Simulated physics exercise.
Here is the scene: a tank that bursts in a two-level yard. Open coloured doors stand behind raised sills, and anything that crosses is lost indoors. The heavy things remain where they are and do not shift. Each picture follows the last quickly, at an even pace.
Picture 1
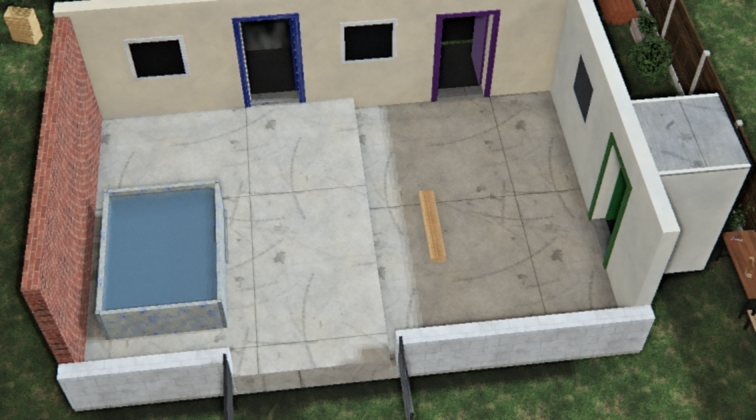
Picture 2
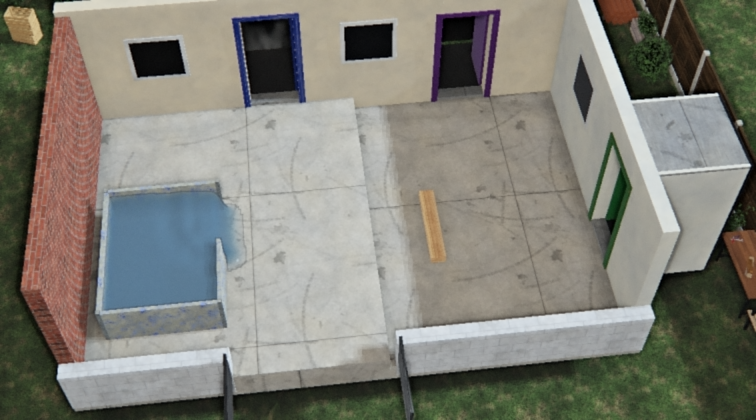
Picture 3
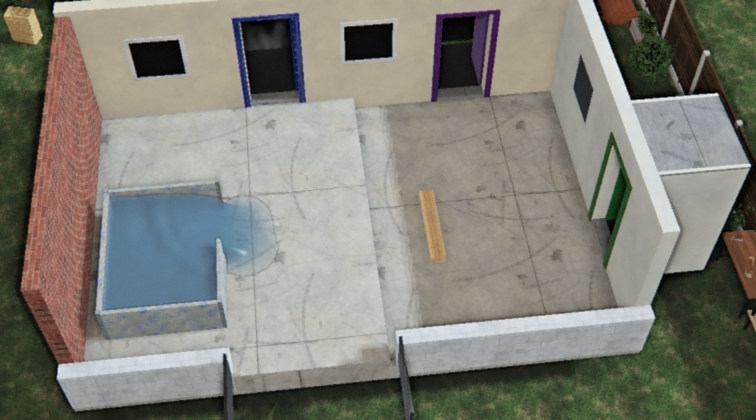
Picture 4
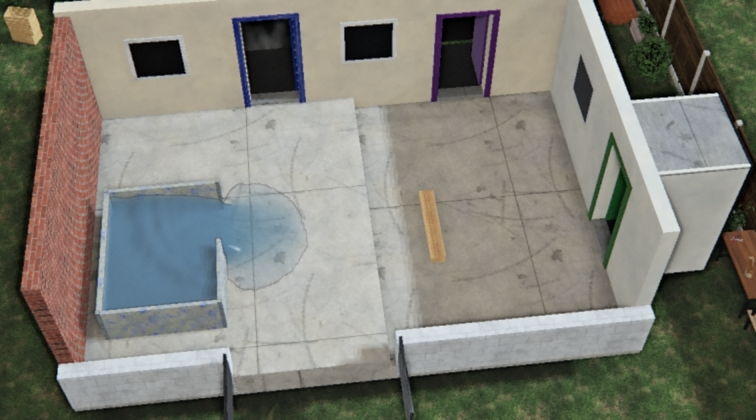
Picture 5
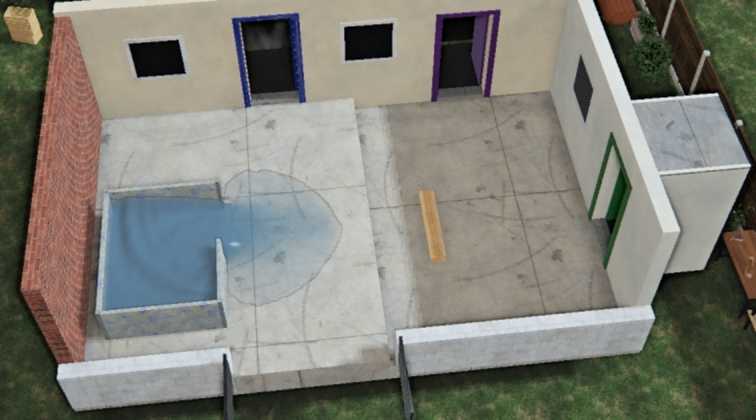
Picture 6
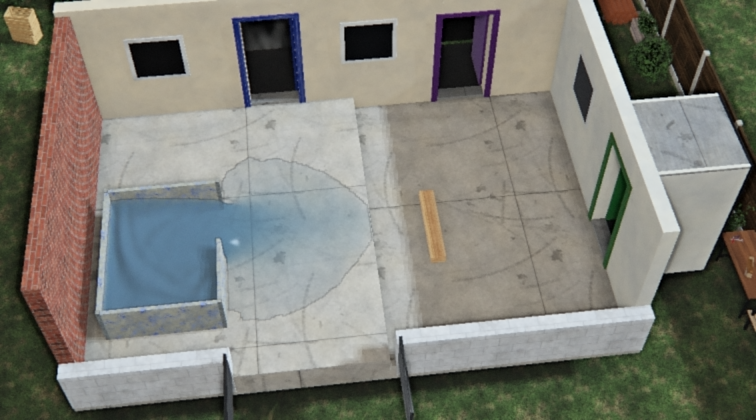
In a walled yard with open blue, purple and green doors, a tank of still water burst open on its right side, and water poured through the gap and spread rightward across the pale floor.
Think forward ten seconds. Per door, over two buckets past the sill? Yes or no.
Blue door no, purple door yes, green door yes.
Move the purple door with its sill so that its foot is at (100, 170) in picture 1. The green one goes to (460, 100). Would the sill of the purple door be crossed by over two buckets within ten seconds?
Well, in that case the purple door comes up short.
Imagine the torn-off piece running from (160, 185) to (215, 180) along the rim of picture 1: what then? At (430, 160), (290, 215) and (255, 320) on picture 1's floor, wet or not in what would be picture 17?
Point by point: Unwetted; unwetted; unwetted.
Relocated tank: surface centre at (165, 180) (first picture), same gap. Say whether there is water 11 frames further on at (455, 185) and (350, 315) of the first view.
One after the other: Wet, not flooded.
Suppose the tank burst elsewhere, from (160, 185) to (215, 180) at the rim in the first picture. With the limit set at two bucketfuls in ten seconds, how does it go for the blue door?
Then blue ends up above.
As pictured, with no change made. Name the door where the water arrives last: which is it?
My pick is the green door.
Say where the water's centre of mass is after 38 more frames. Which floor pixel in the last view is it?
Estimate: (377, 229).
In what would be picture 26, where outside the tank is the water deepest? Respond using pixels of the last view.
Near (537, 105).
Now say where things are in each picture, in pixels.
Still water in the water tank at (161, 247), in the first frame.
The front is at (236, 265), out from the gap at (219, 228), in the second frame.
The front is at (269, 259), out from the gap at (220, 230), in the third frame.
The front is at (301, 247), out from the gap at (220, 231), in the fourth frame.
Water pours out at (220, 230) and has run to (336, 235), in the fifth frame.
Water pours out at (220, 230) and has run to (369, 212), in the sixth frame.
A moment on, water covers 30 % of the floor; the blue door not reached, the purple door not reached, the green door not reached.
Next, water covers 55 % of the floor; the blue door wet at the sill, nothing in, the purple door not reached, the green door not reached.
Then, water covers 70 % of the floor; the blue door under two buckets in, the purple door under two buckets in, the green door not reached.
Later, water covers 70 % of the floor; the blue door under two buckets in, the purple door over two buckets in, the green door under two buckets in.
In the end, water covers 70 % of the floor; the blue door under two buckets in, the purple door over two buckets in, the green door over two buckets in.
